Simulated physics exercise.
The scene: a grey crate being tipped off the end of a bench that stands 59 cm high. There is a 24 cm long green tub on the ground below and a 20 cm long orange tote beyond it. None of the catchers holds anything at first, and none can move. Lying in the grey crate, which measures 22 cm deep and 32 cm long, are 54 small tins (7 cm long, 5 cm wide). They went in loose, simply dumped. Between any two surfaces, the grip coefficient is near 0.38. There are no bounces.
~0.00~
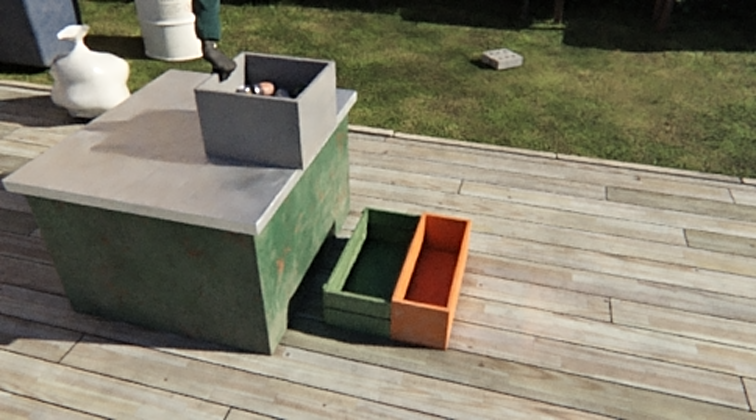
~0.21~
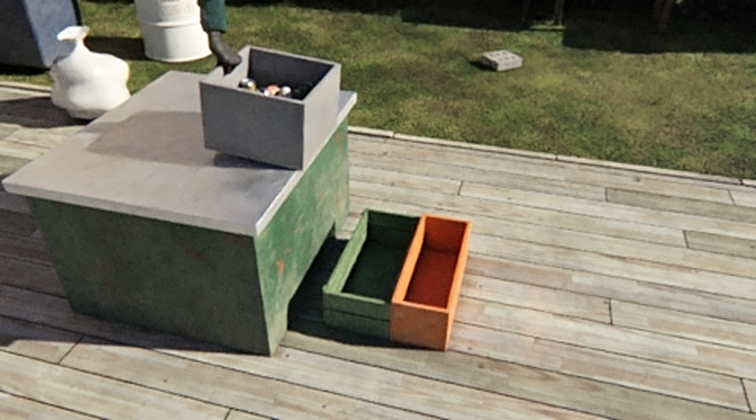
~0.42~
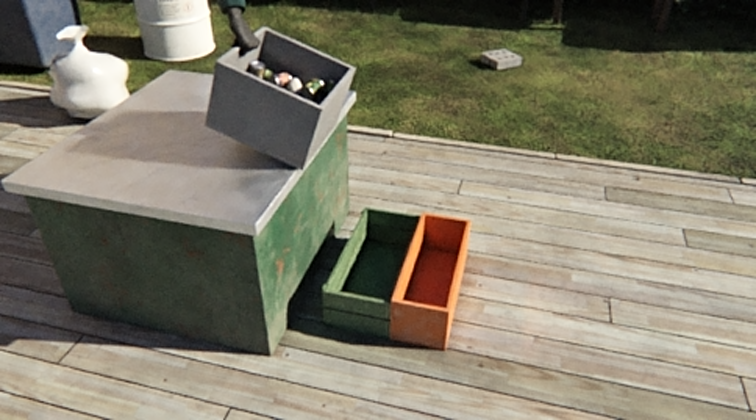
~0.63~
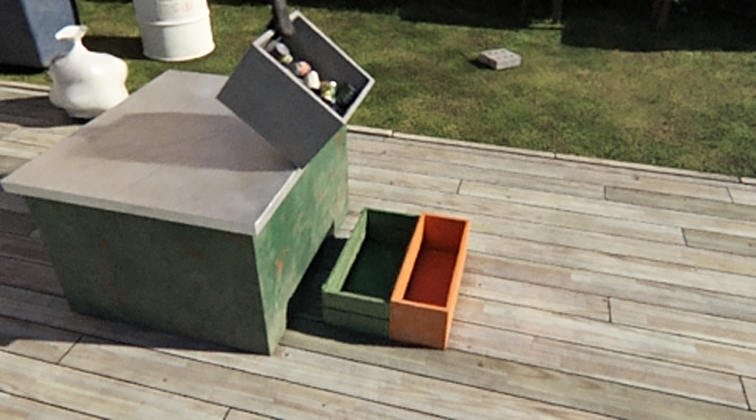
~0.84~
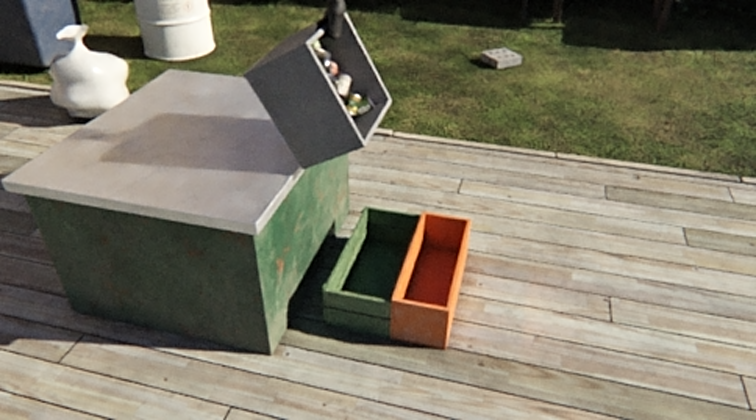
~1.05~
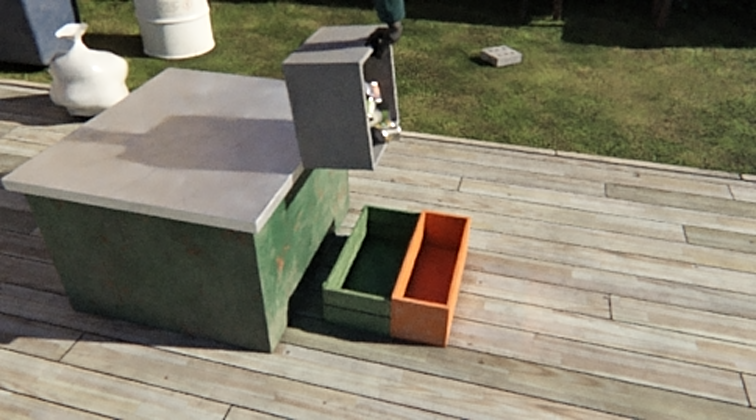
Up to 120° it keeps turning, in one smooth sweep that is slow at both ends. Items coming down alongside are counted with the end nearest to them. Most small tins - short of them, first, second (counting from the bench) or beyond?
Answer: Farther.
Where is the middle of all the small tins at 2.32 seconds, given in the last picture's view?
(434, 277).
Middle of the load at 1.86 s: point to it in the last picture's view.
You'd find the load's middle at roughly (432, 272).
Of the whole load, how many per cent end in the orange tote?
Roughly 75 per cent of them.
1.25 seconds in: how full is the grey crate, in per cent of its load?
Roughly 85 per cent of the load.
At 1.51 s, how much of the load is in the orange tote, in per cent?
I'd put it near 15 in a hundred by then.
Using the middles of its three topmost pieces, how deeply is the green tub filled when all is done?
Some 5 centimetres up.
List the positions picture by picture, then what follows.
In the first frame (we follow the rim corner now nearest the camera), grey crate at (295, 100); green tub at (388, 302); tilt 0°; nothing out yet.
The second frame shows grey crate at (301, 102); tilt 5°.
The third frame shows grey crate at (319, 106); tilt 19°.
The fourth frame shows grey crate at (342, 120); tilt 39°.
The fifth frame shows grey crate at (364, 142); tilt 61°.
The sixth frame shows grey crate at (374, 166); green tub at (388, 299); tilt 83°; nothing out yet.
After 1.25 s, tilt 102°; 46 still in the grey crate and 8 in the air.
After 1.51 s, tilt 117°; 20 still in the grey crate, 8 in the orange tote, 1 on the ground beyond the orange tote and 25 in the air.
After 1.86 s, tilt 120°; 2 still in the grey crate, 3 in the green tub, 33 in the orange tote, 6 on the ground beyond the orange tote and 10 in the air.
Outcome (at 2.32 s), 6 in the green tub, 41 in the orange tote and 7 on the ground beyond the orange tote.
